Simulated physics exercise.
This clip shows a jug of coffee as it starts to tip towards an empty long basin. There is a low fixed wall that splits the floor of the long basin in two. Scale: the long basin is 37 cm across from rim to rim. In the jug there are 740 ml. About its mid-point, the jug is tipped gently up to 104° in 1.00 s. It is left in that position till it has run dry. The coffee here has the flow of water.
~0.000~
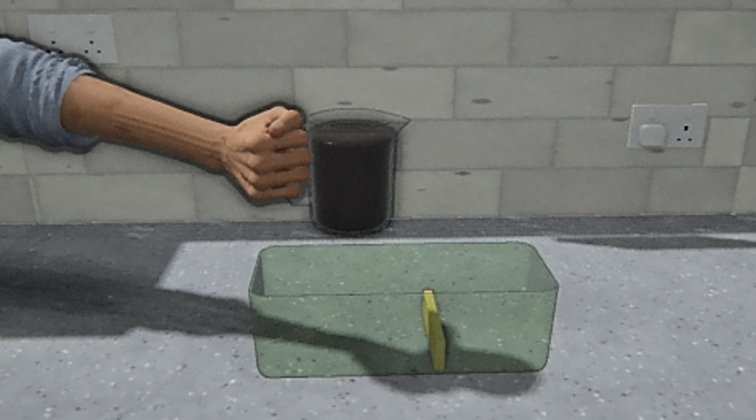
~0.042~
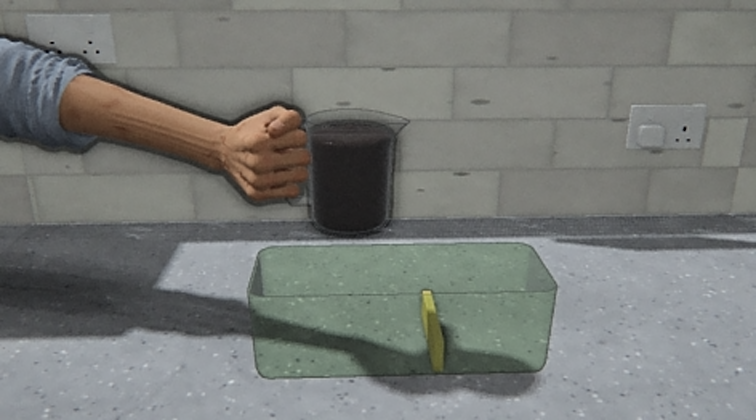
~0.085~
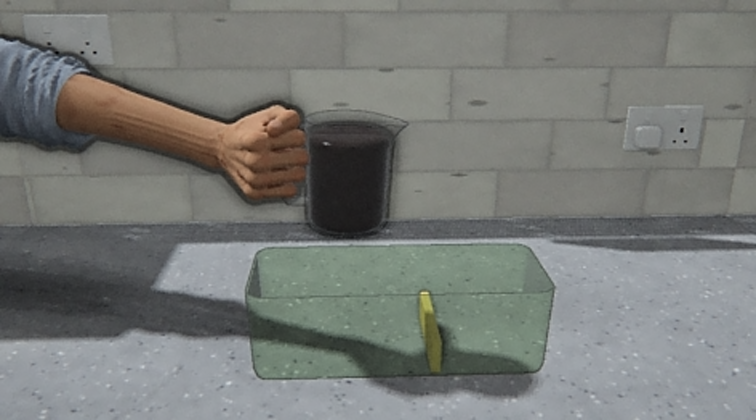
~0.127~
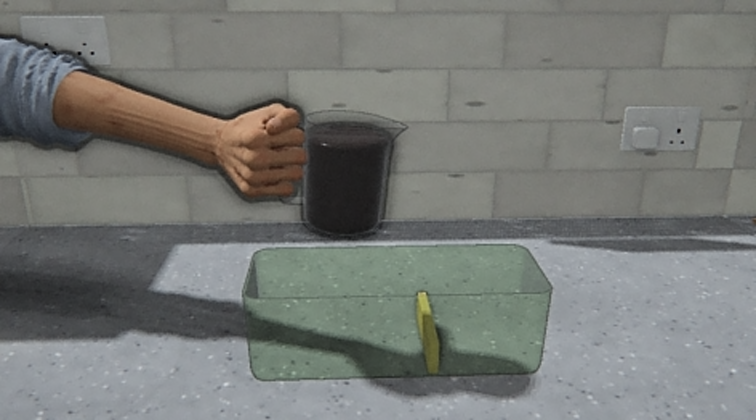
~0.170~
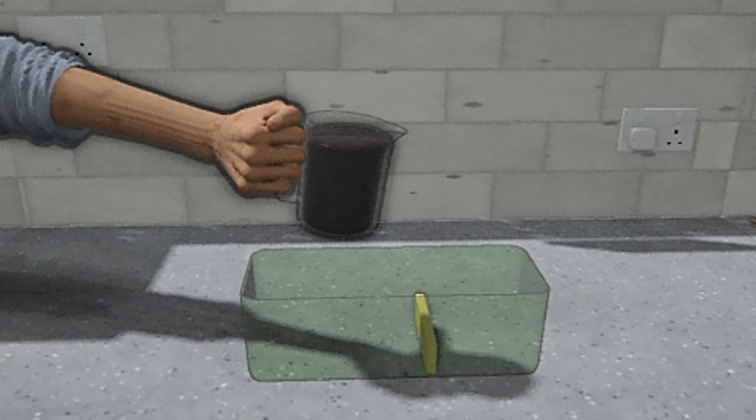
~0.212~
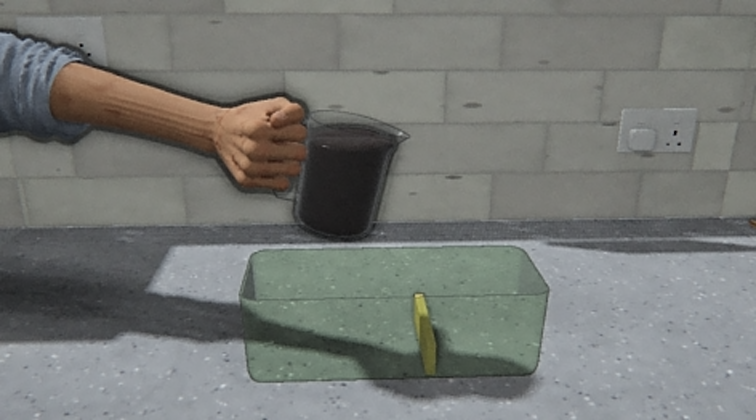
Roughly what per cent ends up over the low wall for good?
About 90 in every hundred.
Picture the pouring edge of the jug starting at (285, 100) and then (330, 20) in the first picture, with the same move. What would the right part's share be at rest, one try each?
Try 1: 10 %; try 2: 5 %.
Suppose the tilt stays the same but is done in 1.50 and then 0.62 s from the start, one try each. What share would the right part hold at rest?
The first try gives 90 percent and the second 90 percent.
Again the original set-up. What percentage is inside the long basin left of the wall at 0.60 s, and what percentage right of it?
I'd say some 0 in a hundred on the left and 4 on the right.
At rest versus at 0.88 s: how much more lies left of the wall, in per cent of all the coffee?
It comes to about 8 per cent.
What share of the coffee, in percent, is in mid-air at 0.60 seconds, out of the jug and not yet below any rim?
Close to 14 per cent, I'd say.
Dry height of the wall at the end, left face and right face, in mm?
About 42 mm on the left, about 6 mm on the right.
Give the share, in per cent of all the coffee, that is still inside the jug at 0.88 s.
Close to 32 percent of the total.
After 0.60 s the tilt is 68° and 82 per cent is still to pour, 0 is left of the wall and 4 right of it.
After 0.88 s the tilt is 100° and 32 per cent is still to pour, 1 is left of the wall and 49 right of it.
After 1.18 s the tilt is 104° and 4 per cent is still to pour, 7 is left of the wall and 85 right of it.
After 1.50 s the tilt is 104° and 0 per cent is still to pour, 9 is left of the wall and 90 right of it.
In the end 9 per cent lies left of the wall, 90 right of it and 1 outside.
